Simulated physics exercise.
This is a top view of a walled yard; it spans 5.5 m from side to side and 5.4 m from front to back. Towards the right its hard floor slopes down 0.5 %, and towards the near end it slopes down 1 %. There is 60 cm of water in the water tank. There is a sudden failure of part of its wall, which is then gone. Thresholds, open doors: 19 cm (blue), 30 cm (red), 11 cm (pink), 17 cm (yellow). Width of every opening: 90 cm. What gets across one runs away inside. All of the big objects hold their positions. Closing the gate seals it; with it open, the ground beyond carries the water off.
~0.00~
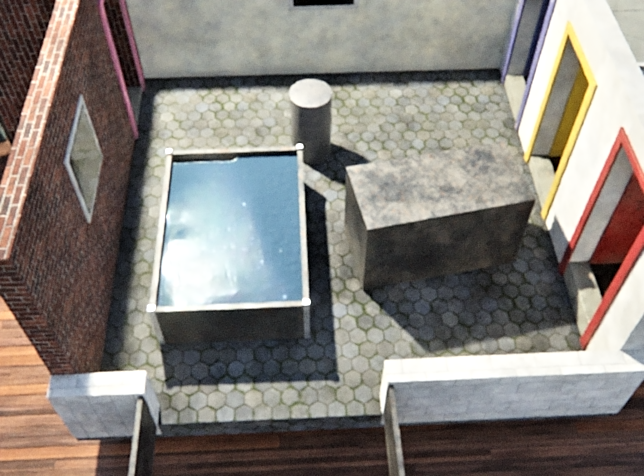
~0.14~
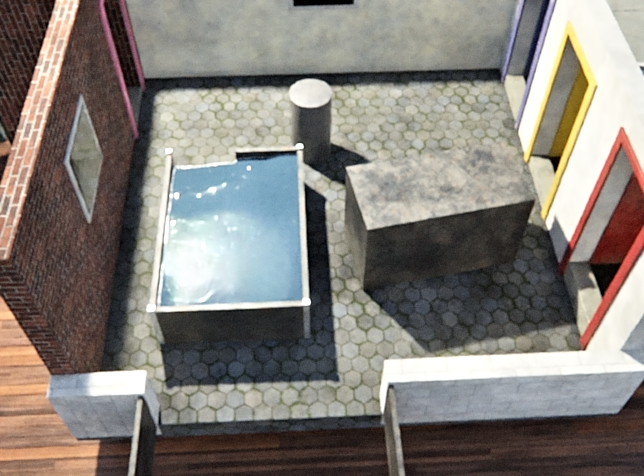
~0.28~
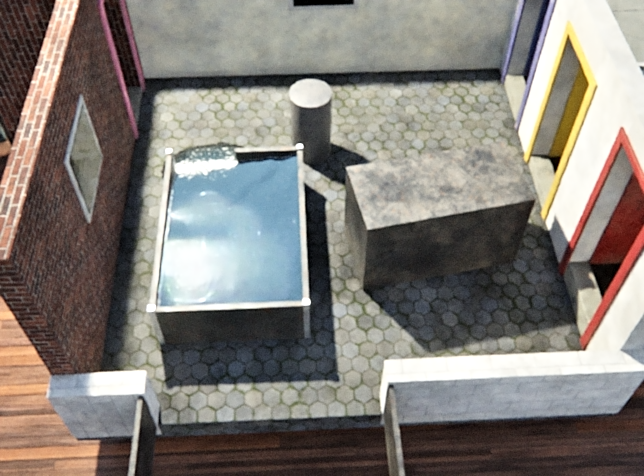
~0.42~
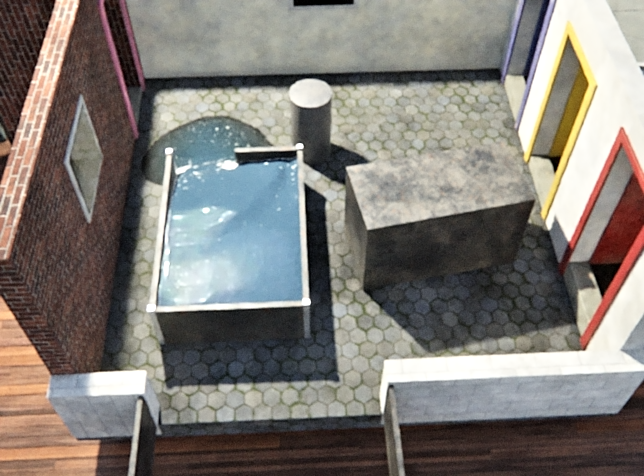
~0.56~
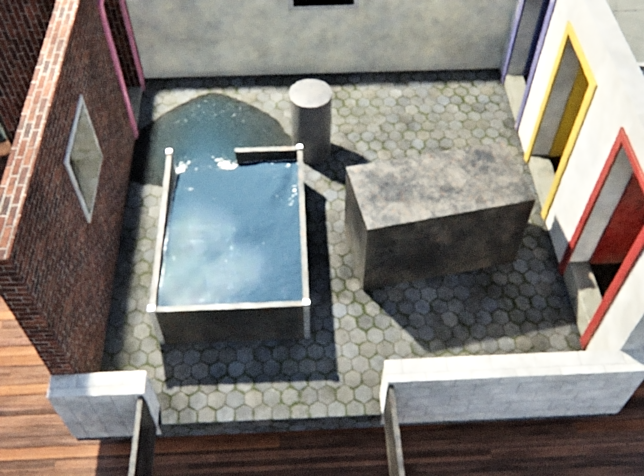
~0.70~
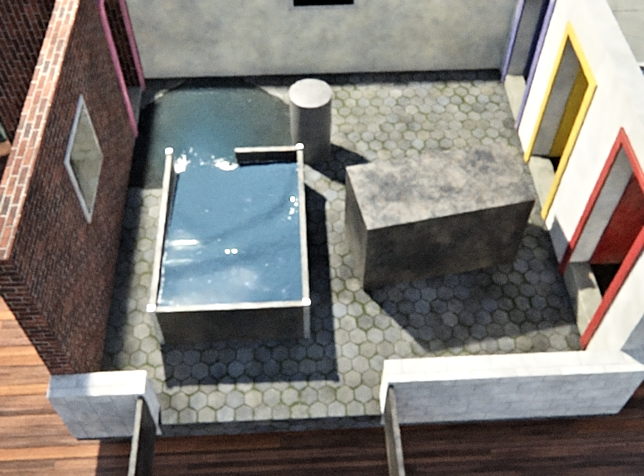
Water pouring from a gap in a rectangular tank's far side and spreading across pale paving toward the yard's back wall.
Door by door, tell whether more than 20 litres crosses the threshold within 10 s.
In the end the blue door lets in less than the limit. The red door lets in less than the limit. The pink door lets in more than the limit. The yellow door lets in less than the limit.
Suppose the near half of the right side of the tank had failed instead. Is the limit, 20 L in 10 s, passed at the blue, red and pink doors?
Blue door doesn't reach it, red door doesn't reach it, pink door doesn't reach it.
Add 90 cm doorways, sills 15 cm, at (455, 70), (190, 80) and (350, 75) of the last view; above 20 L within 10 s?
In that order: Short of it, beyond it, short of it.
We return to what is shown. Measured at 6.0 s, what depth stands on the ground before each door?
Depths: Blue door 15 cm, red door 7 cm, pink door 16 cm, yellow door 11 cm.
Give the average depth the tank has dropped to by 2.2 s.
38 cm.
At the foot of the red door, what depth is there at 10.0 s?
I'd put it near 7.0 cm.
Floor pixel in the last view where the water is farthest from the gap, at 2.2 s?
Point: Roughly (438, 77).
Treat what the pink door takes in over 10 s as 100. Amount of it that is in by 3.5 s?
By that time, around 60 per cent.
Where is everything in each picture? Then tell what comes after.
In the first picture, still water, 60 cm deep, in the water tank at (233, 226).
In the second picture, the front is at a hidden place, 0.5 m from the gap on the water tank's far side; 0.2 m2 of floor is under water; 60 cm left at the back of the water tank.
In the third picture, the front is at (229, 147), 0.8 m from the gap on the water tank's far side; 0.7 m2 of floor is under water; 60 cm left at the back of the water tank.
In the fourth picture, the front is at (201, 122), 1.3 m from the gap on the water tank's far side; 1.7 m2 of floor is under water; 60 cm left at the back of the water tank.
In the fifth picture, water pours out on the water tank's far side and has run 1.8 m, to (203, 99); typically 4 cm deep outside, 60 cm at the water tank's back.
In the sixth picture, water pours out on the water tank's far side and has run 2.3 m, to (201, 78); typically 4 cm deep outside, 60 cm at the water tank's back.
After 1.4 s water covers 20 % of the floor and is deepest (40 cm) near (145, 85); blue door not reached, red door not reached, pink door 17 cm at the sill, 1 L in, yellow door not reached.
After 2.2 s water covers 25 % of the floor and is deepest (32 cm) near (143, 93); blue door not reached, red door not reached, pink door 24 cm at the sill, 29 L in, yellow door not reached.
After 3.5 s water covers 45 % of the floor and is deepest (22 cm) near (145, 85); blue door 15 cm at the sill, 0 L in, red door not reached, pink door 21 cm at the sill, 104 L in, yellow door not reached.
After 6.0 s water covers 70 % of the floor and is deepest (18 cm) near (588, 384); blue door 15 cm at the sill, 0 L in, red door 7 cm at the sill, 0 L in, pink door 16 cm at the sill, 160 L in, yellow door 11 cm at the sill, 0 L in.
After 10.0 s water covers 95 % of the floor and is deepest (15 cm) near (588, 384); blue door 11 cm at the sill, 0 L in, red door 7 cm at the sill, 0 L in, pink door 8 cm at the sill, 172 L in, yellow door 11 cm at the sill, 0 L in.
